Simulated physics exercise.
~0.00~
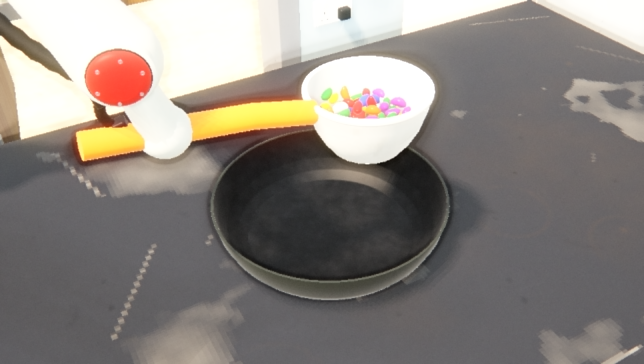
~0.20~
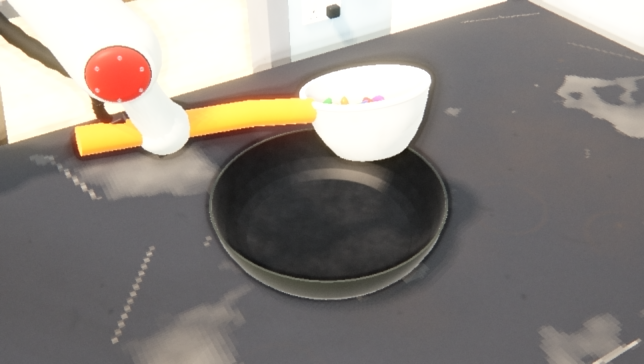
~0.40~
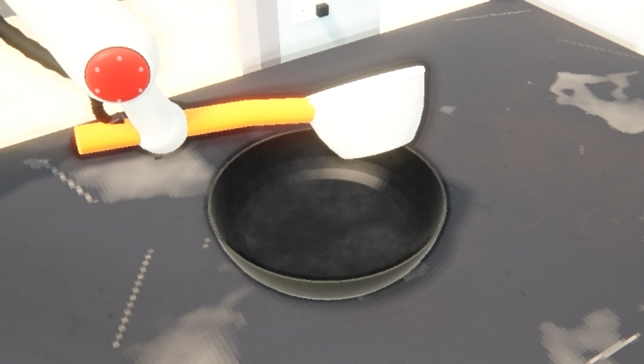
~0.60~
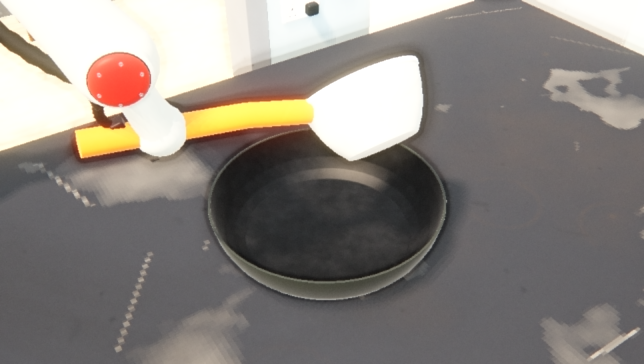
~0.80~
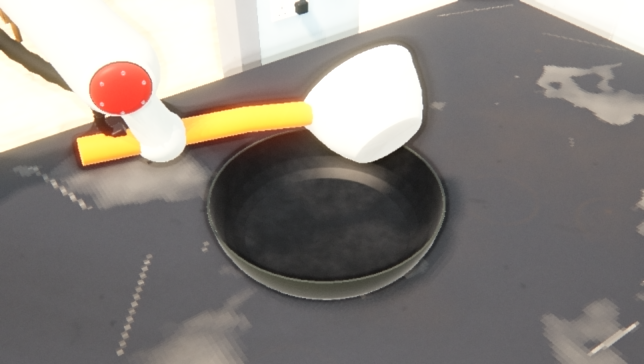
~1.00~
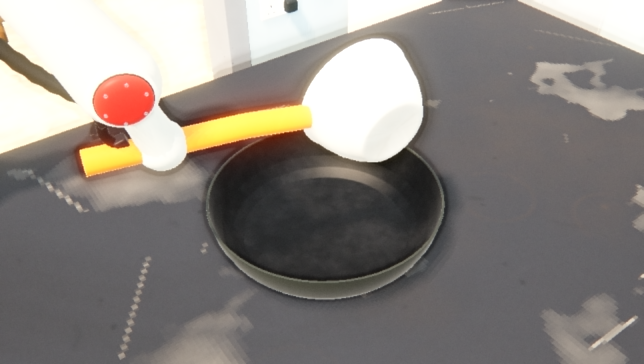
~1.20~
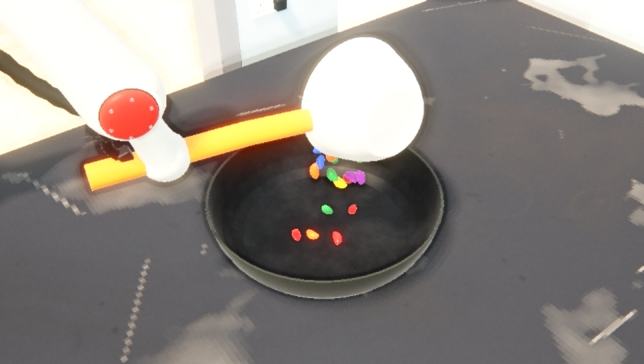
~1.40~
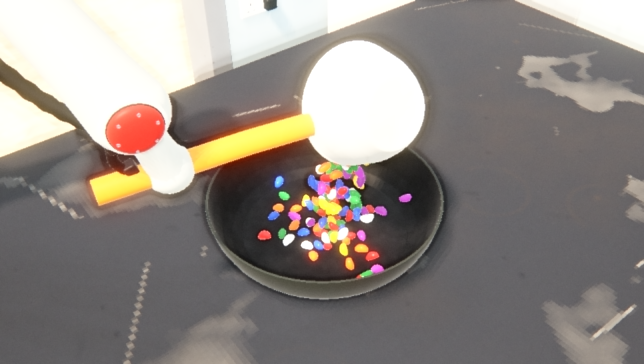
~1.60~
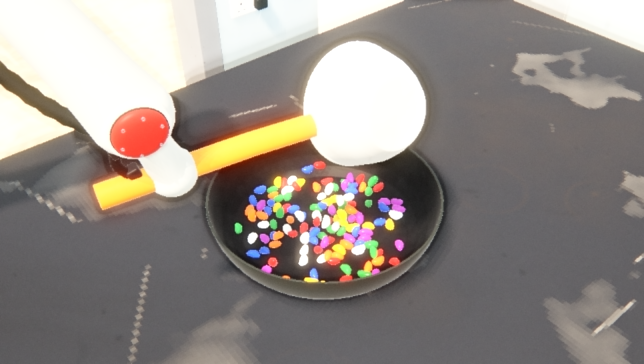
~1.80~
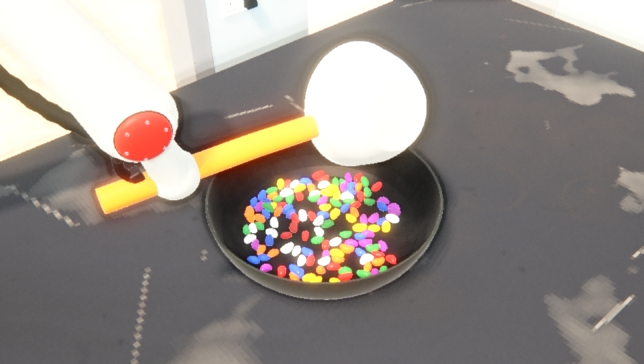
White ladle with an orange handle, gripped by a robot arm, tipping over and spilling colourful jelly beans into a black pan.
